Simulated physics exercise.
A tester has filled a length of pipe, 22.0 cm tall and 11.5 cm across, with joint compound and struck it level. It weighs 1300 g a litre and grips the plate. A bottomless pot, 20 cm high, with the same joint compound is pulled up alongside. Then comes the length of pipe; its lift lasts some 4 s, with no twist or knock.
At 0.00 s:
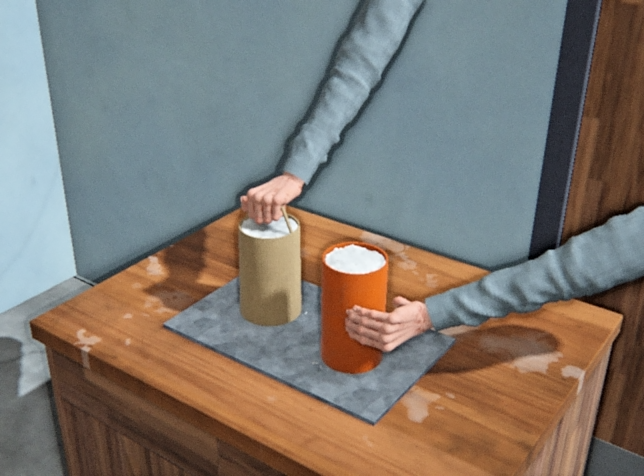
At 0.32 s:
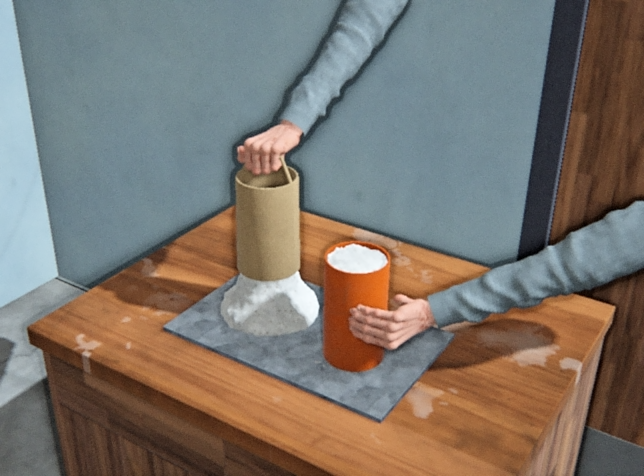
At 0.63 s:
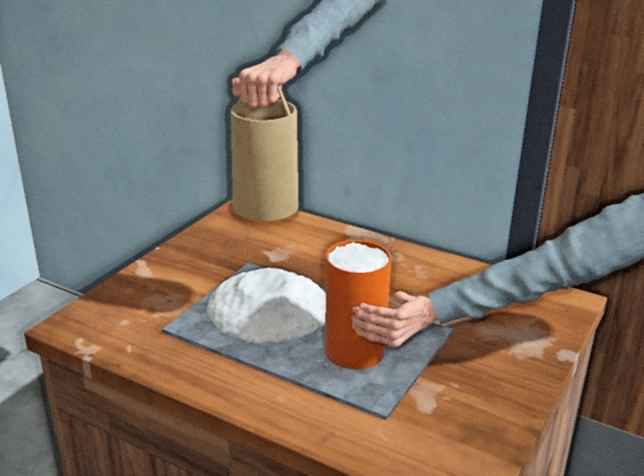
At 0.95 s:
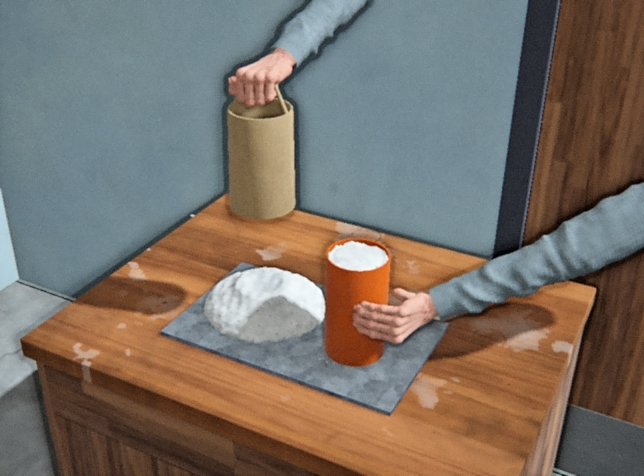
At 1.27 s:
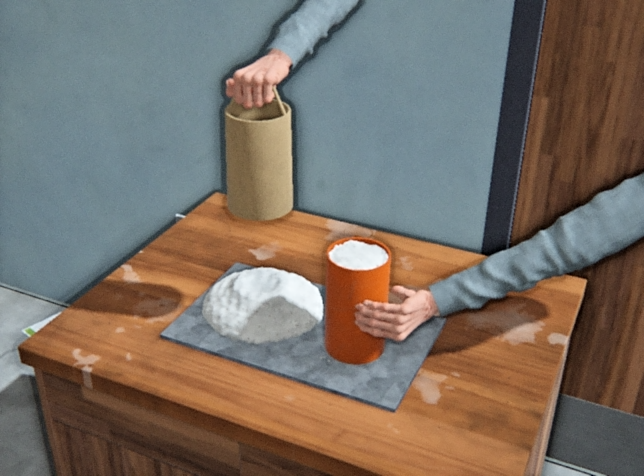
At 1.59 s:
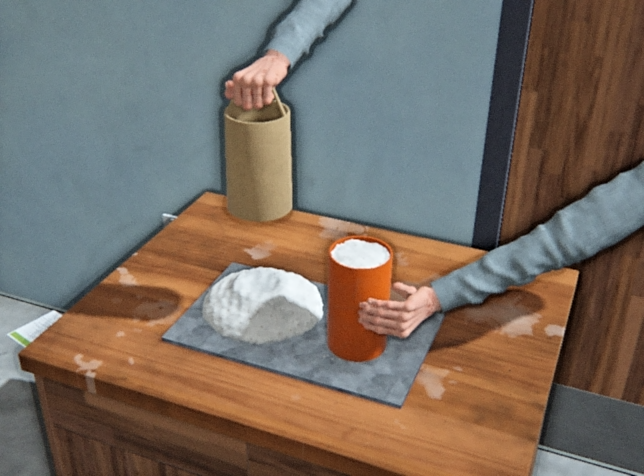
To begin with, one hand grips a tan cylinder and another rests against an orange one, both filled with white material on a gray sheet. The left hand lifts the tan cylinder straight up, and its contents slump into a low, wide mound while the orange cylinder stays put.
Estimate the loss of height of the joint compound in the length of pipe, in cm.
Expect roughly 13 cm.
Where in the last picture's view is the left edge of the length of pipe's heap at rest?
Near (293, 346).
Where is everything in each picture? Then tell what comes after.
Middle of the pot's mouth at (269, 226), still down; middle of the length of pipe's top at (355, 259), not yet moved, in the first frame.
Middle of the pot's mouth at (267, 177), raised 11 cm; middle of the length of pipe's top at (357, 258), not yet moved, in the second frame.
Middle of the pot's mouth at (264, 111), raised 25 cm; the heap from the pot 7.0 cm high and 26 cm wide, top at (268, 284); middle of the length of pipe's top at (359, 257), not yet moved, in the third frame.
Middle of the pot's mouth at (260, 109), raised 26 cm; the heap from the pot 6.9 cm high and 26 cm wide, top at (265, 283); middle of the length of pipe's top at (358, 256), not yet moved, in the fourth frame.
Middle of the pot's mouth at (258, 111), raised 26 cm; the heap from the pot 6.9 cm high and 26 cm wide, top at (263, 284); middle of the length of pipe's top at (359, 255), not yet moved, in the fifth frame.
Middle of the pot's mouth at (257, 112), raised 26 cm; the heap from the pot 6.9 cm high and 26 cm wide, top at (262, 284); middle of the length of pipe's top at (361, 253), not yet moved, in the sixth frame.
By 2.6 s, the length of pipe is up 5.3 cm; the joint compound has come down 7.0 cm to 15 cm and is 23 cm wide.
By 3.6 s, the length of pipe is up 14 cm; the joint compound has come down 13 cm to 8.9 cm and is 26 cm wide.
By 4.6 s, the length of pipe is up 22 cm; the joint compound has come down 13 cm to 8.7 cm and is 26 cm wide.
By 5.8 s, the length of pipe is clear; the joint compound has come down 13 cm to 8.7 cm and is 26 cm wide.
By 6.2 s, at rest, the length of pipe is clear; the joint compound has come down 13 cm to 8.6 cm and is 26 cm wide.
